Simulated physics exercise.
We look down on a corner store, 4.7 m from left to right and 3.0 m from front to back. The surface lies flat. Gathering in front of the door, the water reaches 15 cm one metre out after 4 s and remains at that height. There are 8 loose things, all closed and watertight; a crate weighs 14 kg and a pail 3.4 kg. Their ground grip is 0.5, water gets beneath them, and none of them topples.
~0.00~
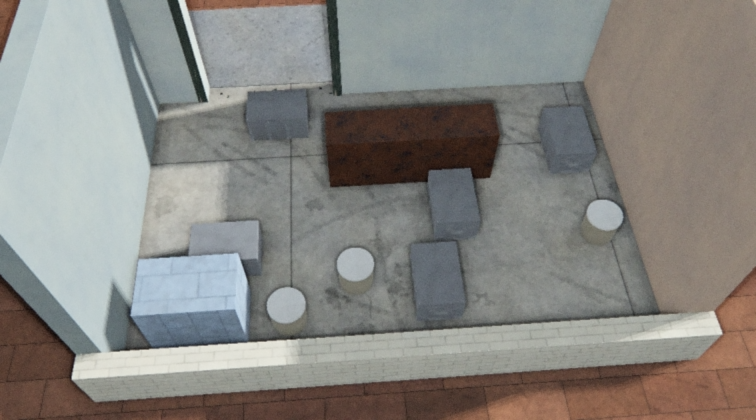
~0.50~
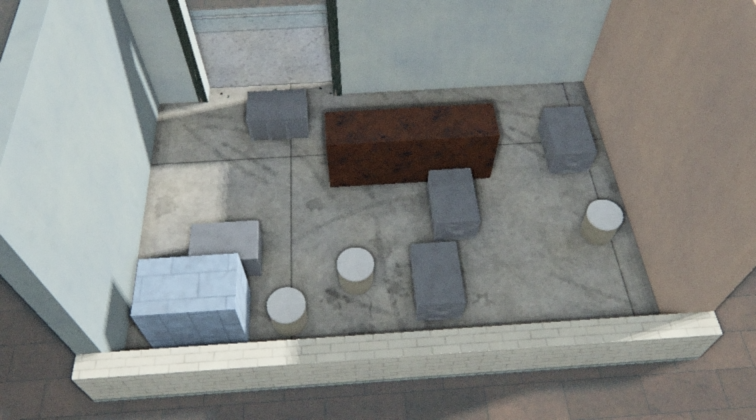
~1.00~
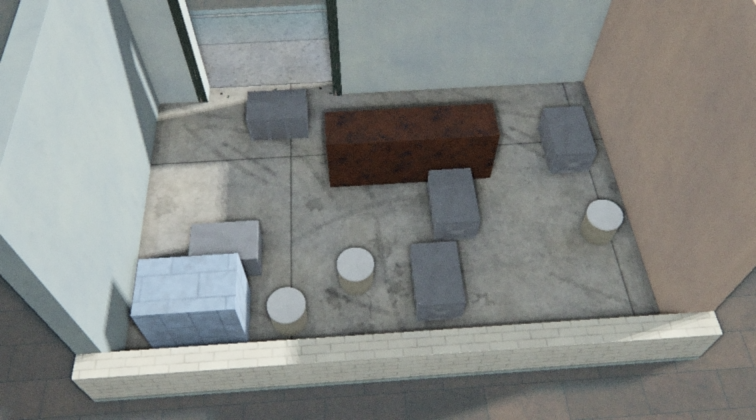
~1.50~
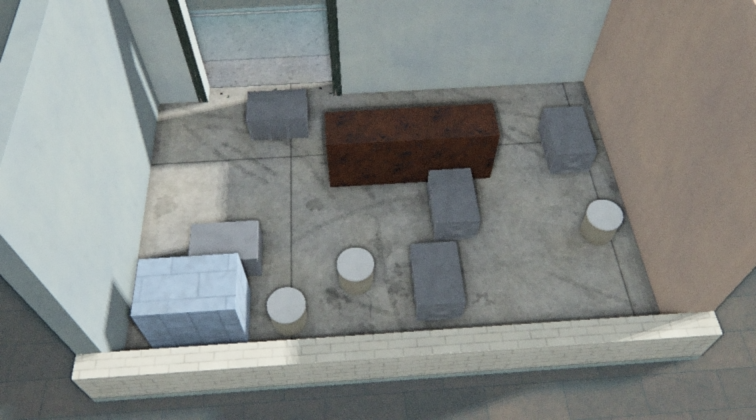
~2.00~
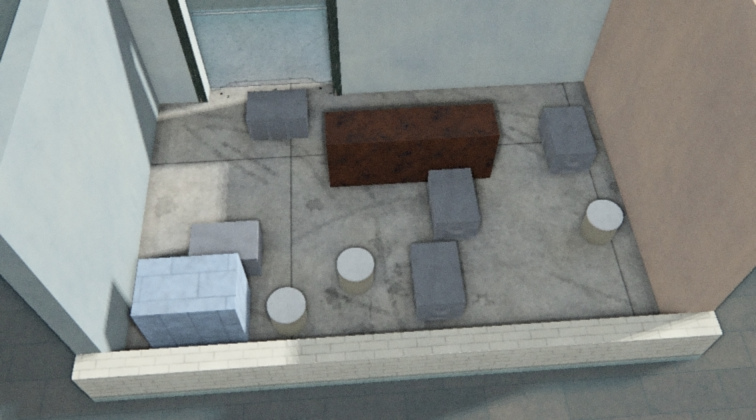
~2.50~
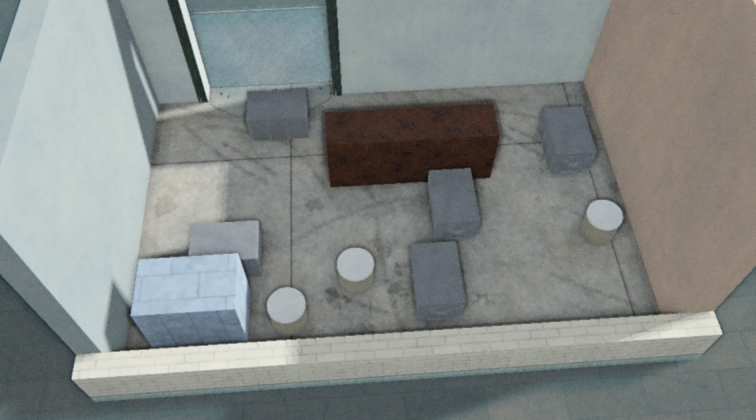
Seen from above, a small open-topped room with pale blue walls and a tan right wall has a long dark red-brown block near the back. Grey boxes stand around it on the stained grey floor, with white-topped pails in front and at right and a pale blue block at lower left. Nothing inside moves, while the reddish paving outside turns grey, then bluish, as water gathers beyond the doorway.
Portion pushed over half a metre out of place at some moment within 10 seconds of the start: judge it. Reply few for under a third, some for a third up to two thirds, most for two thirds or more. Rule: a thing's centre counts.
Some.
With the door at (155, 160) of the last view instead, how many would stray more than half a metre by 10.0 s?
Then it comes to 4.
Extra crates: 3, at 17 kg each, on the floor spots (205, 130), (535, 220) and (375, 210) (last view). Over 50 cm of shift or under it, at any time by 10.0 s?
Taking them in the given order: Greater, then smaller, then smaller.
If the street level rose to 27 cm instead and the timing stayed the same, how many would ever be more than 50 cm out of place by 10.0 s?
Then 7 of them.
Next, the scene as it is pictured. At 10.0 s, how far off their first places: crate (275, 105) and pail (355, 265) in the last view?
Net displacement, in order: 250 cm; 150 cm.
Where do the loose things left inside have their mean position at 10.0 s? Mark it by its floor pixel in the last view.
Near (479, 263).
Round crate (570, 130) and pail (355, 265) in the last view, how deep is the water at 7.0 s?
Depths: Near 1 cm, then near 3 cm.
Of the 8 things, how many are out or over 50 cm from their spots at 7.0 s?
Count: 1.
After 3.5 s 0 of 8 are over 50 cm from their spots; 0 afloat.
After 4.5 s 1 of 8 are over 50 cm from their spots; 0 afloat.
After 7.0 s 1 of 8 are over 50 cm from their spots; 2 afloat.
After 10.0 s 4 of 8 are over 50 cm from their spots, and 4 have been at some point; 4 afloat.
